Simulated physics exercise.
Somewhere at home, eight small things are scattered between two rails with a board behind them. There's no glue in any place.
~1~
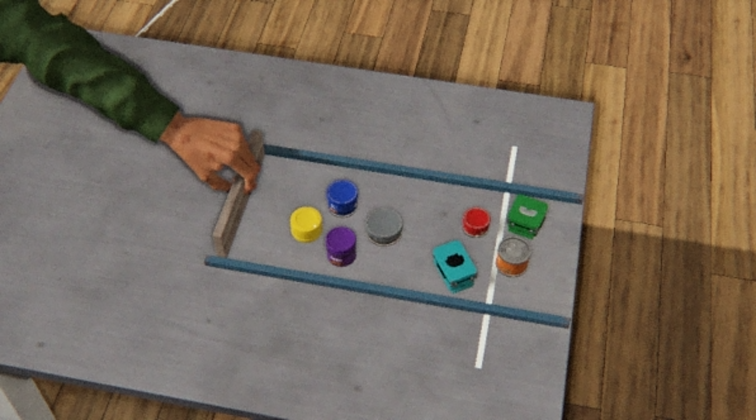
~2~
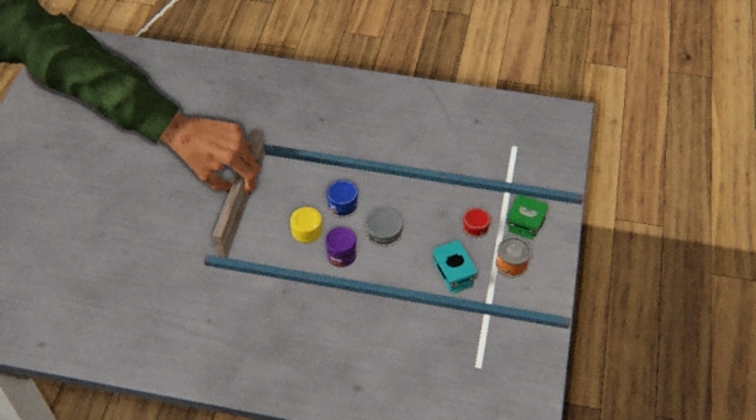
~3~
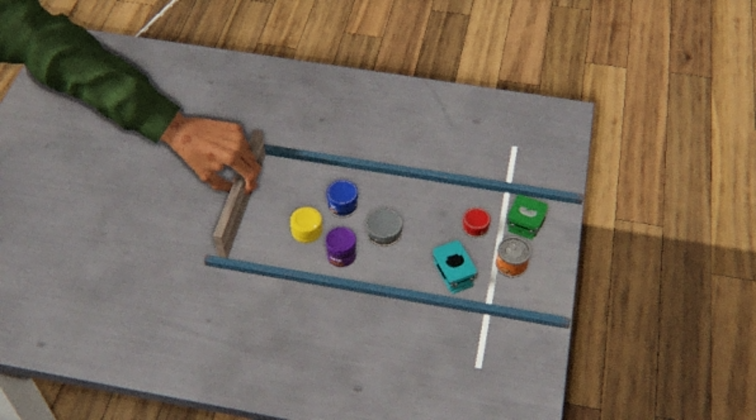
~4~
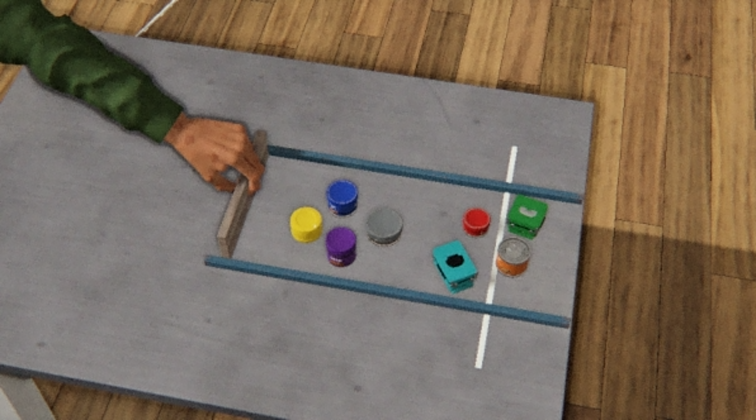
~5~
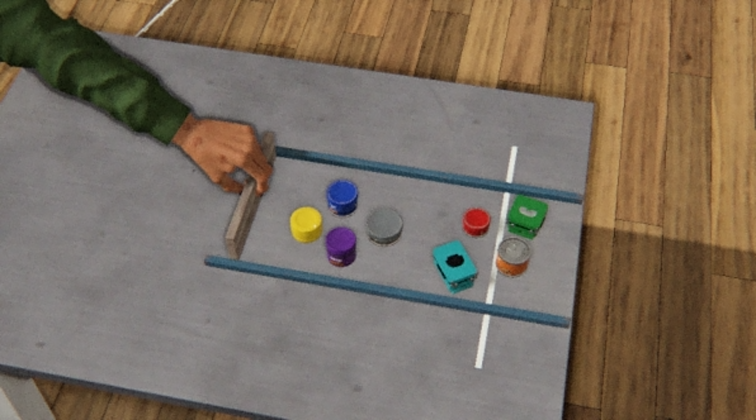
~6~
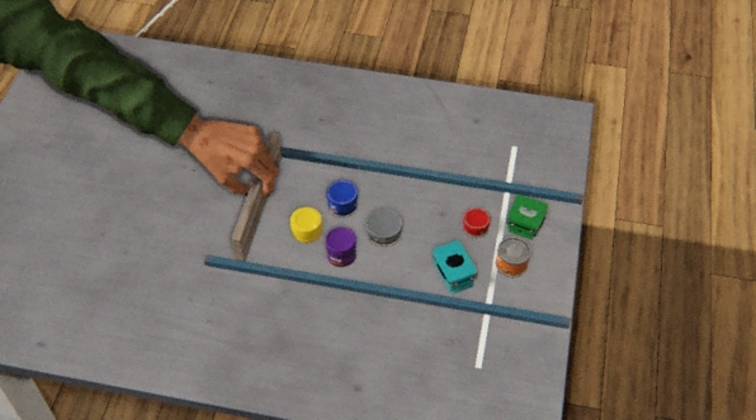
A hand slides a wooden board slightly right between two blue rails toward scattered, unmoving containers.
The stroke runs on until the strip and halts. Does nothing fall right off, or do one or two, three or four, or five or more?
I predict the count lost over the end will be nil.
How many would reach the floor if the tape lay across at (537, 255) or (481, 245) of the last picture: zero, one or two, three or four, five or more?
For each place: Either three or four; none at all.
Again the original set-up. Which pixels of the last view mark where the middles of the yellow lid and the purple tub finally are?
I'd say approximately (511, 261) and then (507, 284).
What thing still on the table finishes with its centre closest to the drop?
The orange tin finishes closest.
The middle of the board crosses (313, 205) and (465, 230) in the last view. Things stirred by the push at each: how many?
The count reaches 1 first and 8 second.
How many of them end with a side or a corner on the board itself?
That makes 3.
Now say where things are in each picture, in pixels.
The first picture shows green case (527, 217); orange tin (513, 257); red tin (476, 223); board (240, 193); tape (498, 248).
The second picture shows orange tin (513, 257); blue pot (343, 199).
The third picture shows red tin (476, 223); grey tin (384, 228).
The fourth picture shows green case (527, 218); board (245, 194).
The fifth picture shows orange tin (513, 257); purple tub (341, 247).
The sixth picture shows green case (527, 218); orange tin (513, 257); red tin (476, 223); board (258, 196); tape (498, 248).
Early on, none off yet; green case at rest near (527, 218); orange tin at rest near (513, 257); red tin at rest near (476, 223).
Finally, the number that fall off is zero.
